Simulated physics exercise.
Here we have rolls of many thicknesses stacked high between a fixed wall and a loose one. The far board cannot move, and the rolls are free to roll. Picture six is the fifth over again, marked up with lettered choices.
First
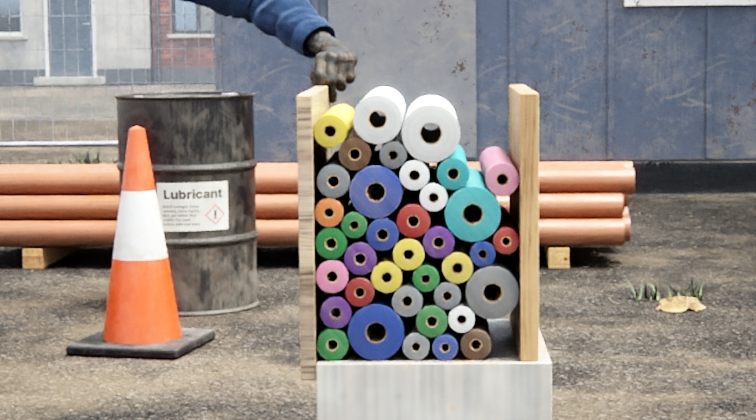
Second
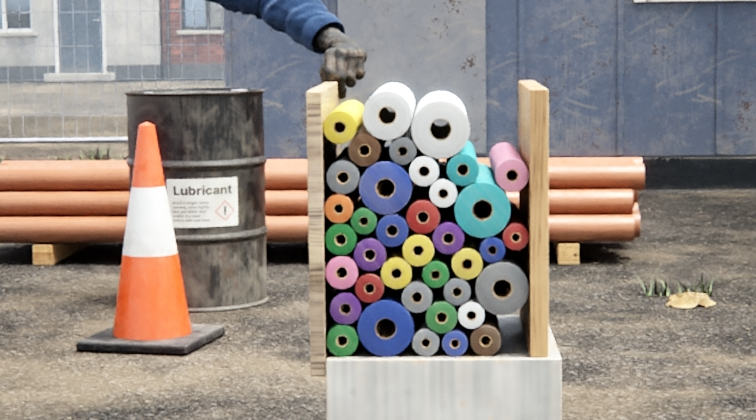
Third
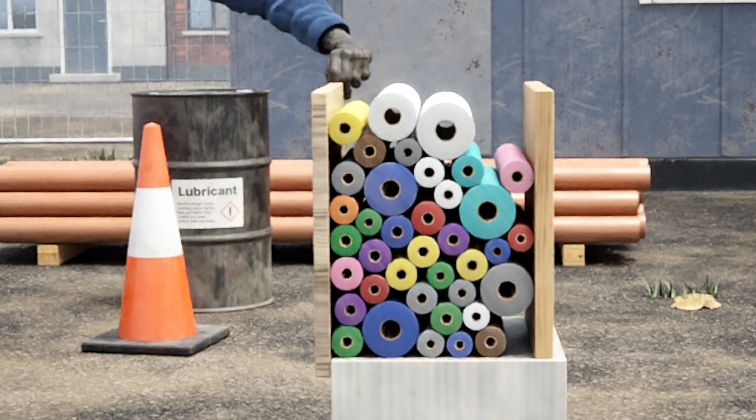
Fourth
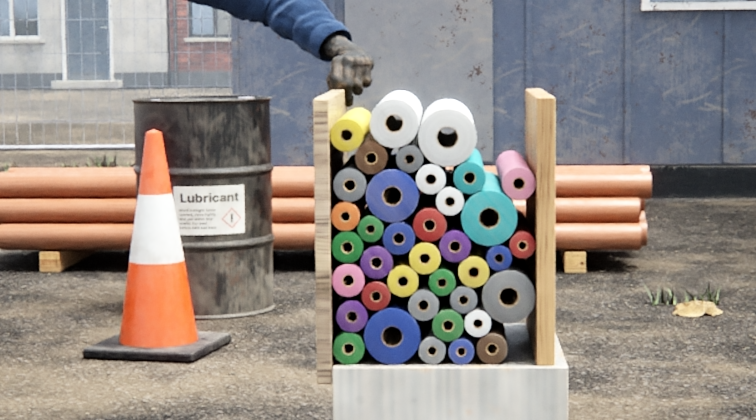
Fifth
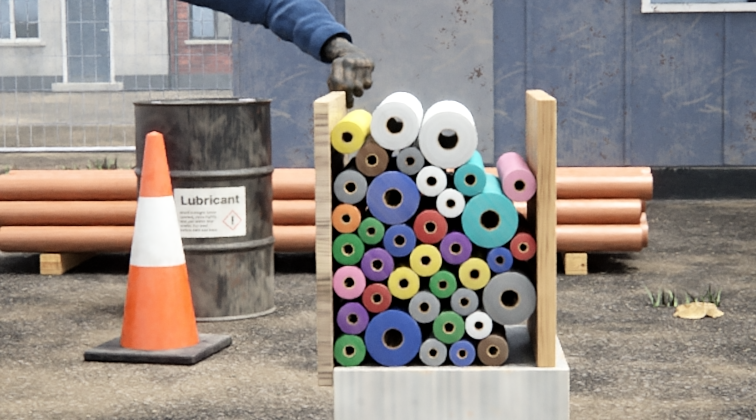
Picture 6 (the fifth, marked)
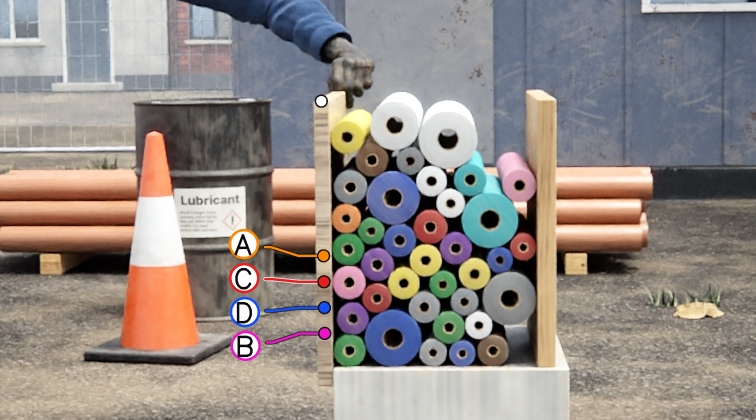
The view shifted slightly, sliding the whole scene a little to the right, while a blue-sleeved arm kept its hand above the colourful rolls stacked between two wooden boards, which stayed still.
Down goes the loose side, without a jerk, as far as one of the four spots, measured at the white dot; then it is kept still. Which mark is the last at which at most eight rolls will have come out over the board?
No lower than A.
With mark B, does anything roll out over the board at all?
Yes, at B.
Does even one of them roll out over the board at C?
At C: Yes.
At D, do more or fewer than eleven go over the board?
More than eleven.
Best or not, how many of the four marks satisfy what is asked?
The number is one.
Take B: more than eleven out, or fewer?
More than eleven.
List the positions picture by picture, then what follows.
The first frame shows a green roll (332, 344); a purple roll (336, 313); a grey roll (448, 296).
The second frame shows a grey roll (457, 292); a grey roll (502, 289).
The third frame shows a green roll (369, 222); a blue roll (391, 189).
The fourth frame shows a red roll (523, 246); a white roll (394, 123).
The fifth frame shows side board (334, 227); a green roll (349, 350); a purple roll (353, 319).
On the marked copy, A at (324, 256); B at (325, 333); C at (324, 282); D at (324, 307); the white dot at (321, 101).
With A. Early on, top of the board (331, 169).
Further on, top of the board (332, 246).
At the end, top of the board (332, 255), seven out over the board.
As for the rest, B more than eight out over the board; C more than eight out over the board; D more than eight out over the board.
